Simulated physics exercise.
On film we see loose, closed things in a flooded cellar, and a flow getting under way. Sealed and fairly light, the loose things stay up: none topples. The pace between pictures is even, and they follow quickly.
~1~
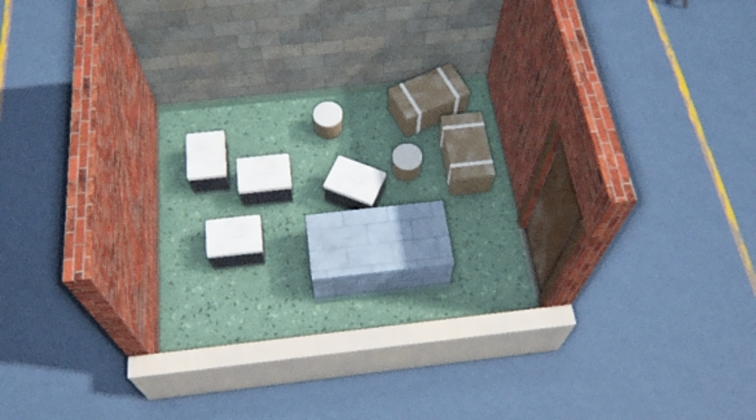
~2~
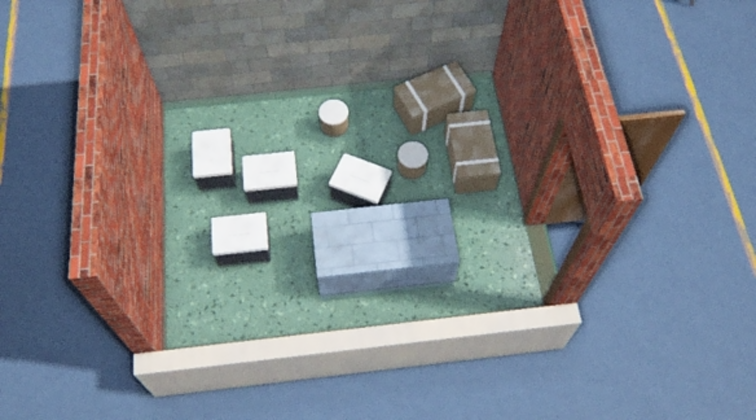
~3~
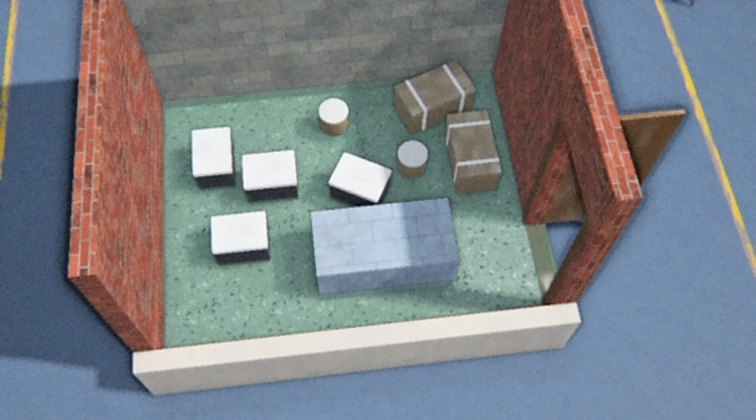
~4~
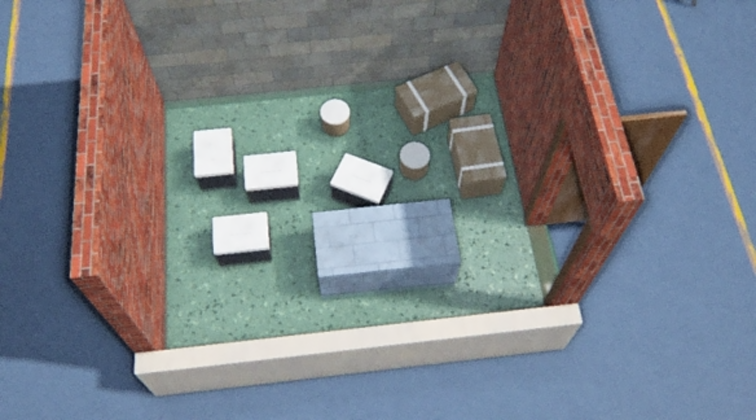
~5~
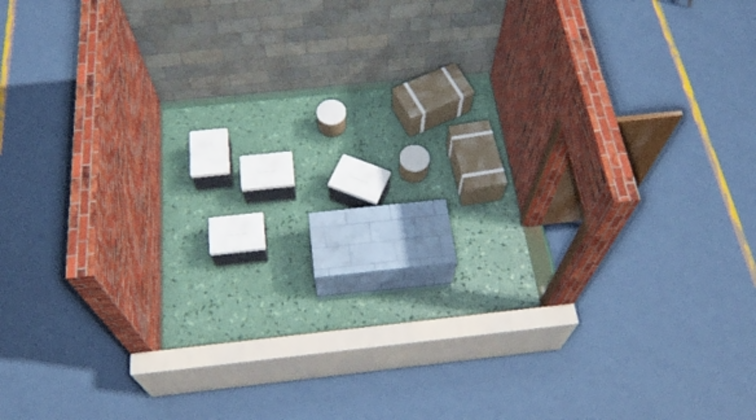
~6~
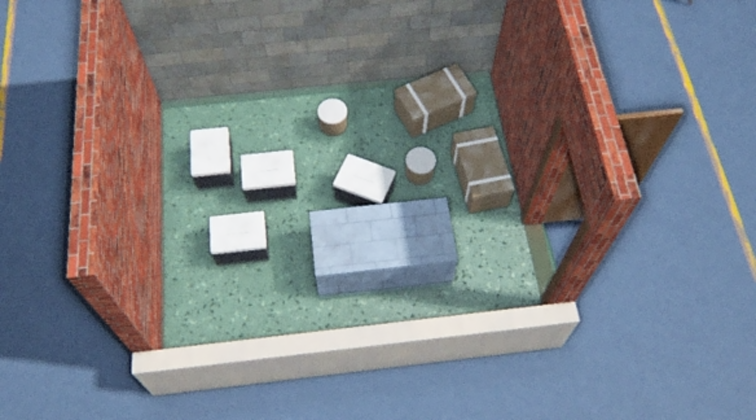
Door swinging outward at right of a roofless brick room, then a strapped brown trunk and nearby round pail shifting slightly rightward.
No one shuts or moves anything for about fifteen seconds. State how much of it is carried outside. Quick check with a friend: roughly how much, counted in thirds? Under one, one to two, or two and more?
A third to two thirds.
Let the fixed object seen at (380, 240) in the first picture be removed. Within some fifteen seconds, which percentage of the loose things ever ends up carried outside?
Near 40 in a hundred.
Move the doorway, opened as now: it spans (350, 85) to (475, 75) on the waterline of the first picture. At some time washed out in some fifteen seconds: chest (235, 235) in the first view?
Verdict: Kept in.
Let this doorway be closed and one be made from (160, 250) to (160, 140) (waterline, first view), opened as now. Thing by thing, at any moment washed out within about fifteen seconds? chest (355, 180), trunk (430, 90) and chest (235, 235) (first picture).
Answer, item by item: Lost, not lost, lost.
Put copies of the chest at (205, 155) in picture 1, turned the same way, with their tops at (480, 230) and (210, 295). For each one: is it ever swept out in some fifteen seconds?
Observed in sequence: Departs and stays put.
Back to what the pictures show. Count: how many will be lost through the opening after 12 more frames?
My count is 2.
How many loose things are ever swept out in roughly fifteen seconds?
The figure is 4.
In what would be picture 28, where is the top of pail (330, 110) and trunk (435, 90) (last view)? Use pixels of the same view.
About (404, 127) and (484, 160).
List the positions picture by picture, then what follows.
In the first picture, a trunk at (468, 145), afloat; a pail at (407, 156), afloat; 0 of 8 have shifted.
In the second picture, a trunk at (473, 143) floats; a pail at (413, 154), afloat; 0 of 8 have shifted.
In the third picture, a trunk at (474, 143), afloat; a pail at (413, 153) floats; 0 of 8 have shifted.
In the fourth picture, a trunk at (478, 147) floats, close to its start; a pail at (415, 155) floats; 1 of 8 have shifted.
In the fifth picture, a trunk at (478, 154) floats, close to its start; a pail at (415, 158) floats, close to its start; 2 of 8 have shifted.
In the sixth picture, a trunk at (483, 161), afloat, close to its start; a pail at (421, 160), afloat, close to its start; 3 of 8 have shifted.
A moment on, 0 of 8 are out; 8 afloat.
Next, 2 of 8 are out; 6 afloat.
Later, 3 of 8 are out; 5 afloat.
In the end, 4 of 8 are out; 4 afloat.
